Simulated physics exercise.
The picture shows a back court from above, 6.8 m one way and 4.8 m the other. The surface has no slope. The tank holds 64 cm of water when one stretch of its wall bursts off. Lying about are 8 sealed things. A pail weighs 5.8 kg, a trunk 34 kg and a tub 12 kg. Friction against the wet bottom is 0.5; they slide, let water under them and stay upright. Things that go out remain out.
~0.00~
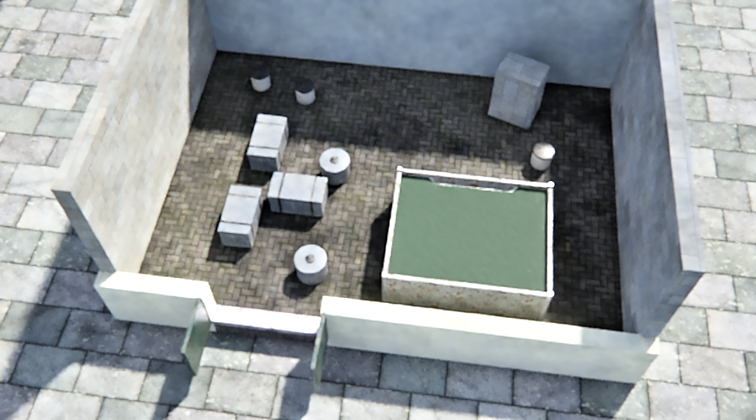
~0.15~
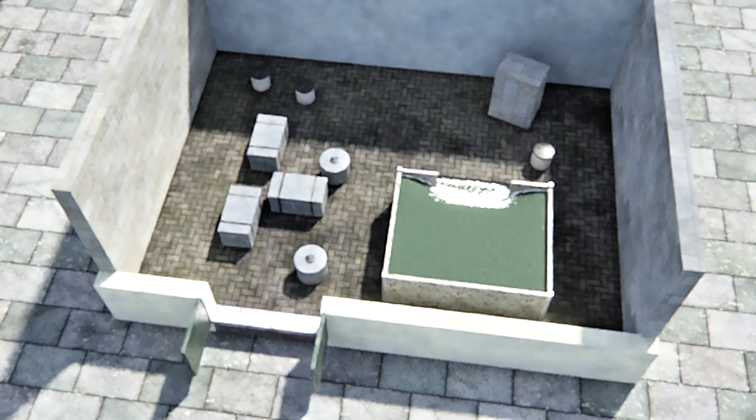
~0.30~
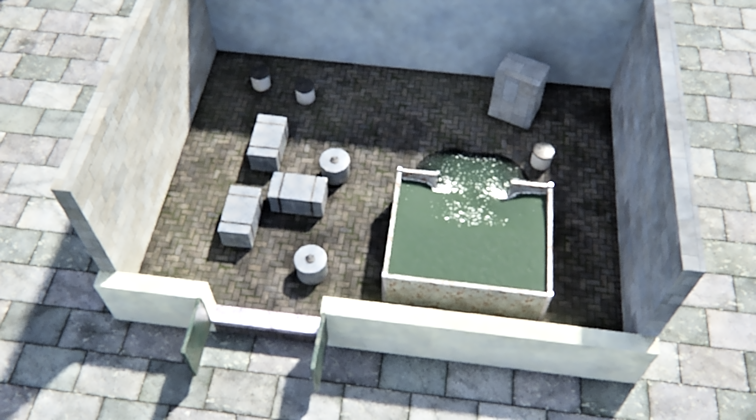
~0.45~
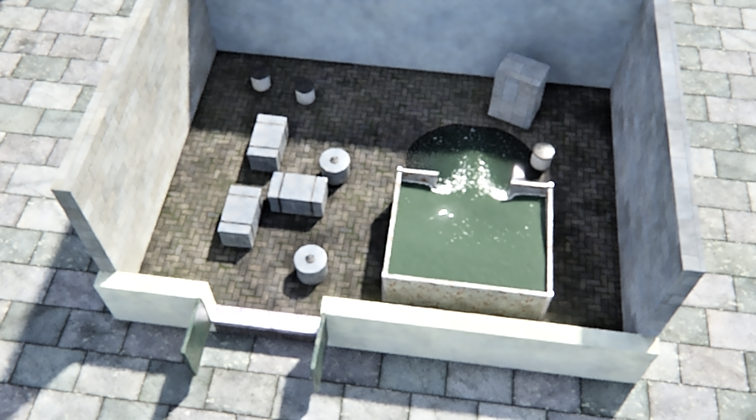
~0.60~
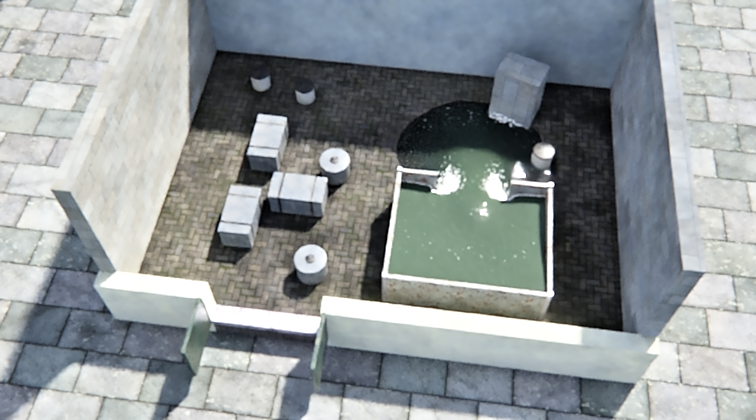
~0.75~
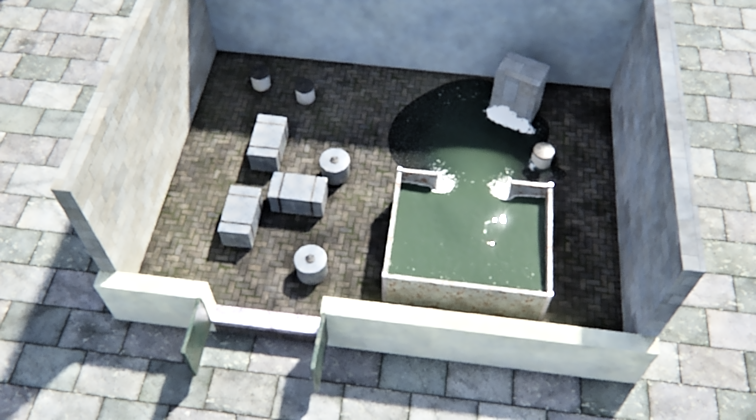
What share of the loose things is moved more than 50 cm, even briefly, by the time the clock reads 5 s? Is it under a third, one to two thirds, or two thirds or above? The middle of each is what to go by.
It is one to two thirds.
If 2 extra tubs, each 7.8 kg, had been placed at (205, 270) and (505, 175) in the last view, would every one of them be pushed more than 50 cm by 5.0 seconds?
Within it, beyond it.
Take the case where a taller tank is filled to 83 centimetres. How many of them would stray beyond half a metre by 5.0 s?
In that case 3 of them.
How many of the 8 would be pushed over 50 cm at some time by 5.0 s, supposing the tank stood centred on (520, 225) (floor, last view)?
Result: 3.
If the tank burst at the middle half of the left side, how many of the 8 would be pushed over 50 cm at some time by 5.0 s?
That gives 7 of them.
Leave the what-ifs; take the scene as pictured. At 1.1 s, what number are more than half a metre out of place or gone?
Result: 0.
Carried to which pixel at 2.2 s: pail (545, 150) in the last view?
Roughly (607, 145) in the same view.
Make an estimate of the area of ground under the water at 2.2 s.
Around 15 m2 of it.
After 1.1 s 0 of 8 are over 50 cm from their spots; 0 afloat.
After 2.2 s 1 of 8 are over 50 cm from their spots; 1 afloat.
After 3.5 s 3 of 8 are over 50 cm from their spots; 1 afloat.
After 5.0 s 3 of 8 are over 50 cm from their spots, and 3 have been at some point; 0 afloat.
